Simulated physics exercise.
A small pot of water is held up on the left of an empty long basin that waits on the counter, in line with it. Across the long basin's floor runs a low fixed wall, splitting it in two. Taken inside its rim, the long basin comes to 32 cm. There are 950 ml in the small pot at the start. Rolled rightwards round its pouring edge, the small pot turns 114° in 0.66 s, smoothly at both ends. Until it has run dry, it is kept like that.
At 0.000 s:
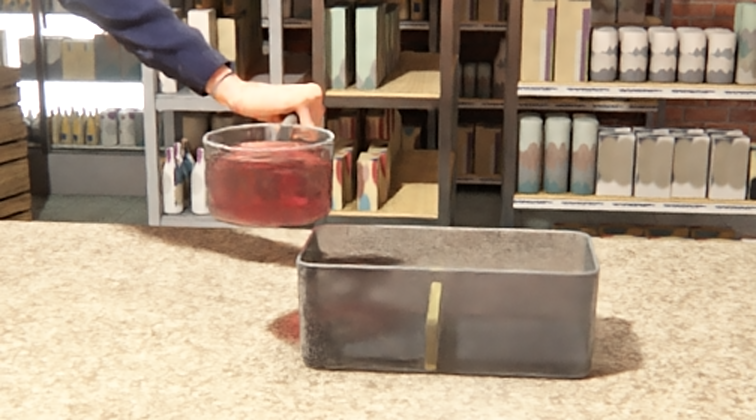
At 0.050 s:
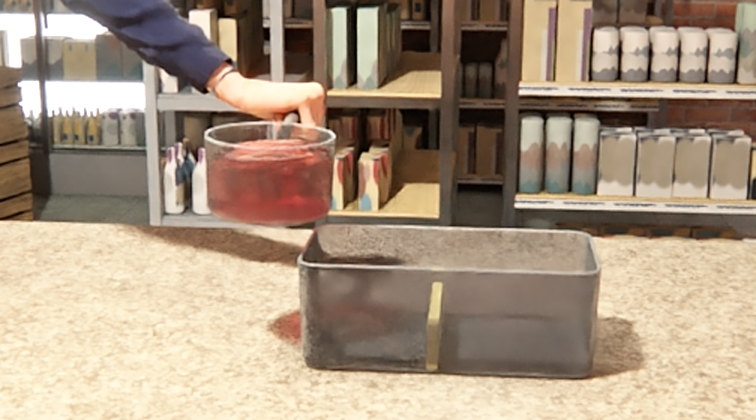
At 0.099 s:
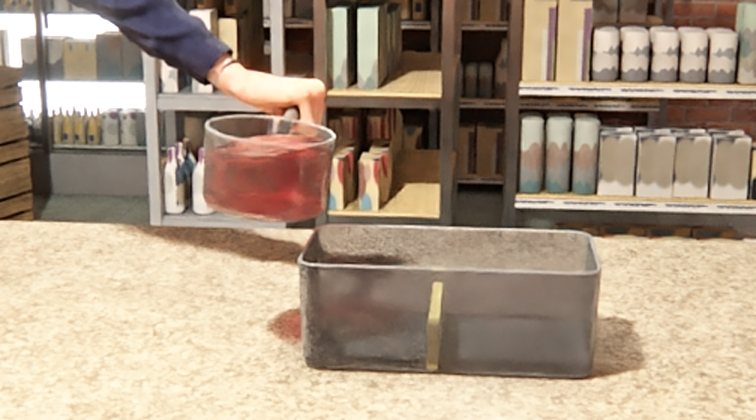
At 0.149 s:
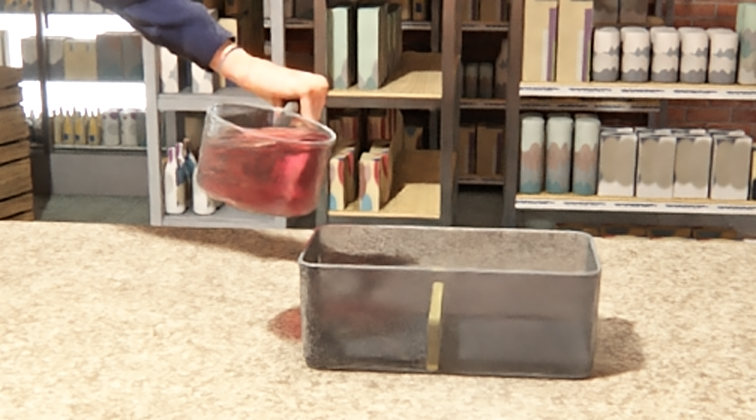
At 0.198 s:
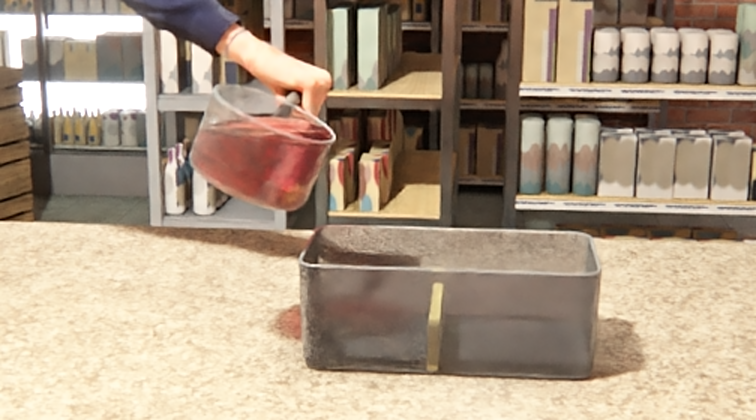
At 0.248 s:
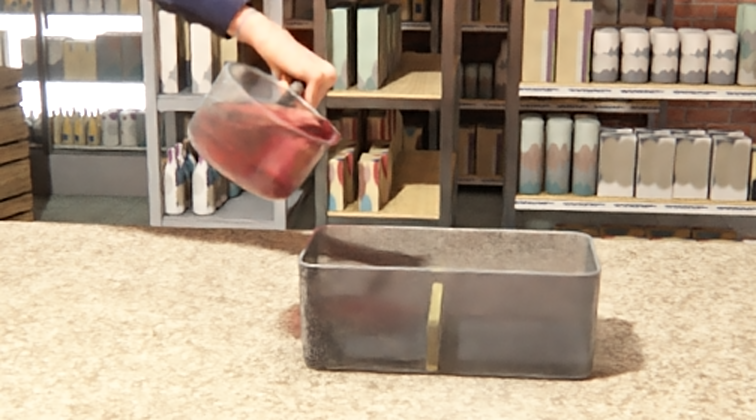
A hand held a small clear pot of red liquid above the left end of a long grey basin on a counter, then turned it rightwards, slowly at first, until it was steeply slanted.
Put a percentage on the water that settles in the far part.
Roughly 57 per cent ends up there.
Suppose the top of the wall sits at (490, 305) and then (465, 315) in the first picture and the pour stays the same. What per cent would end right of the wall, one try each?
Roughly 10 per cent, then 20 per cent.
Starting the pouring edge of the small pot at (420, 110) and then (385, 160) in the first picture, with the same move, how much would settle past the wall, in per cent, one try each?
Respectively 65 and 75 %.
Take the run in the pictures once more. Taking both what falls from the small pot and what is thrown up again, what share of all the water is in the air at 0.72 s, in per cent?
I'd put it at about 14 per cent of the liquid.
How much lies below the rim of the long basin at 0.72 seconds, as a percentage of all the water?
Around 84 in a hundred.
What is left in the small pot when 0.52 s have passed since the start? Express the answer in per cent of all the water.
About 42 percent.
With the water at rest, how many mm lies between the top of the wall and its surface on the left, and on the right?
Left side: Around 34 mm. Right side: Around 28 mm.
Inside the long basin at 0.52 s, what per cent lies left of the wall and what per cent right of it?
Left roughly 8 per cent, right roughly 0.
After 0.52 s the tilt is 102° and 43 per cent is still to pour, 8 is left of the wall and 0 right of it.
After 0.72 s the tilt is 114° and 3 per cent is still to pour, 18 is left of the wall and 66 right of it.
After 0.93 s the tilt is 114° and 0 per cent is still to pour, 28 is left of the wall and 50 right of it.
After 1.16 s the tilt is 114° and 0 per cent is still to pour, 37 is left of the wall and 58 right of it.
In the end 38 per cent lies left of the wall, 57 right of it and 6 outside.
